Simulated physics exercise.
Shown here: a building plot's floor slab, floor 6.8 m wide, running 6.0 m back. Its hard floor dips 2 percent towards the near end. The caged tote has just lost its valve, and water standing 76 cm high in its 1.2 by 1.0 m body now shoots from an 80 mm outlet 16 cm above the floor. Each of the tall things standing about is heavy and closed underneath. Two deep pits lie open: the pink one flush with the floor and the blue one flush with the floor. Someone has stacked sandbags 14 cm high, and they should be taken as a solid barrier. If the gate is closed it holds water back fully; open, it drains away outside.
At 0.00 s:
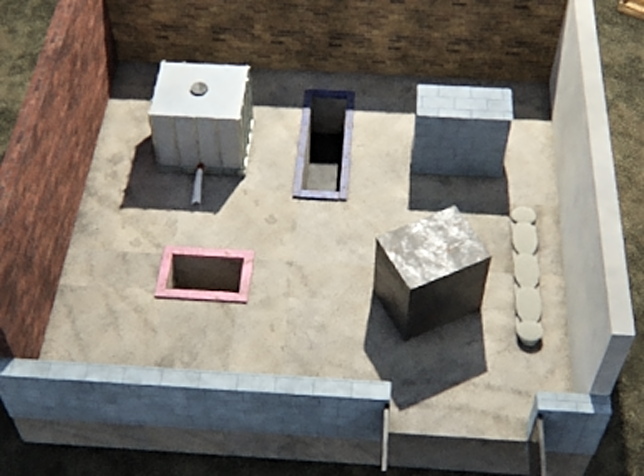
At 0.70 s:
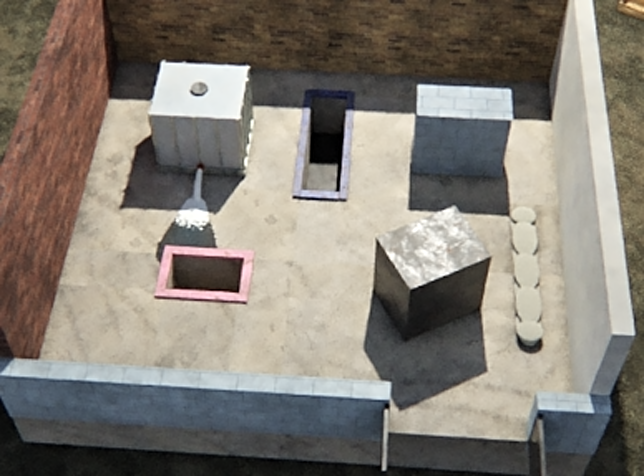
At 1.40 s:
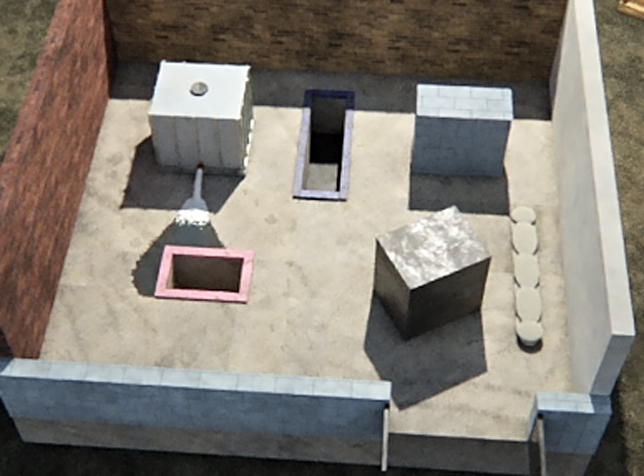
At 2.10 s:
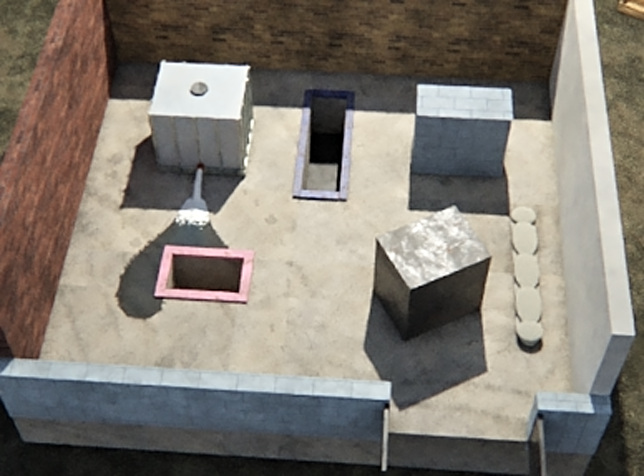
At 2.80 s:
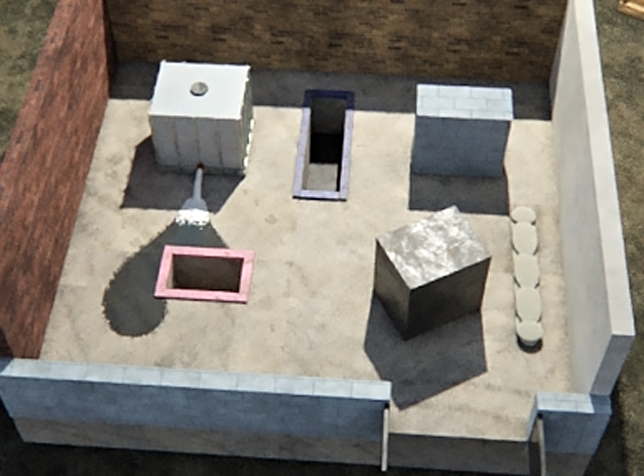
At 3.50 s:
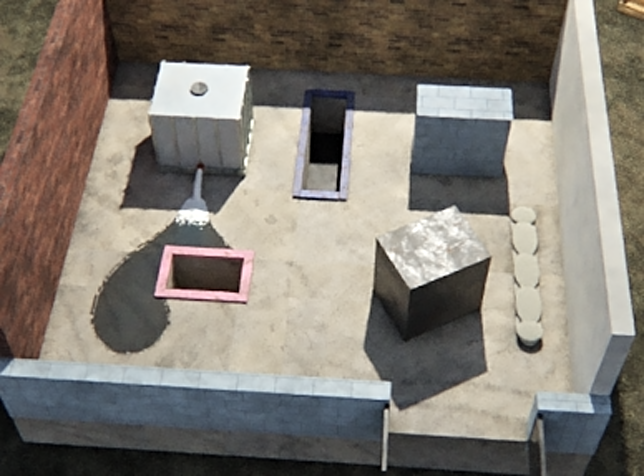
A walled concrete floor held blocks, sandbags and two open pits as water shot from a pale tank's spout, spread toward the pink-edged pit, then crept around its left side in a dark, widening puddle.
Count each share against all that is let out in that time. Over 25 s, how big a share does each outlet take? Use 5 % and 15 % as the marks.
Gateway: Under 5 %; pink pit: Over 15 %; blue pit: Less than 5 %.
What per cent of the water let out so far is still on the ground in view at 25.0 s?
About 22 per cent remains.
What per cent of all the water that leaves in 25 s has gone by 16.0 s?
Share gone: Close to 65 %.
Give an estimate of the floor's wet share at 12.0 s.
Wet share: Around 10 %.
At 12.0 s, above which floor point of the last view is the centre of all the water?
Close to (134, 327) in the last picture.
After 5.0 s water covers 5 % of the floor and is deepest (4 cm) near (195, 208); gone so far, the gateway 0 %, the pink pit 16 %, the blue pit 0 %.
After 8.0 s water covers 5 % of the floor and is deepest (4 cm) near (195, 208); gone so far, the gateway 0 %, the pink pit 27 %, the blue pit 0 %.
After 12.0 s water covers 10 % of the floor and is deepest (3 cm) near (195, 208); gone so far, the gateway 0 %, the pink pit 40 %, the blue pit 0 %.
After 16.0 s water covers 10 % of the floor and is deepest (3 cm) near (195, 208); gone so far, the gateway 0 %, the pink pit 52 %, the blue pit 0 %.
After 25.0 s water covers 15 % of the floor and is deepest (3 cm) near (195, 208); gone so far, the gateway 0 %, the pink pit 77 %, the blue pit 0 %.
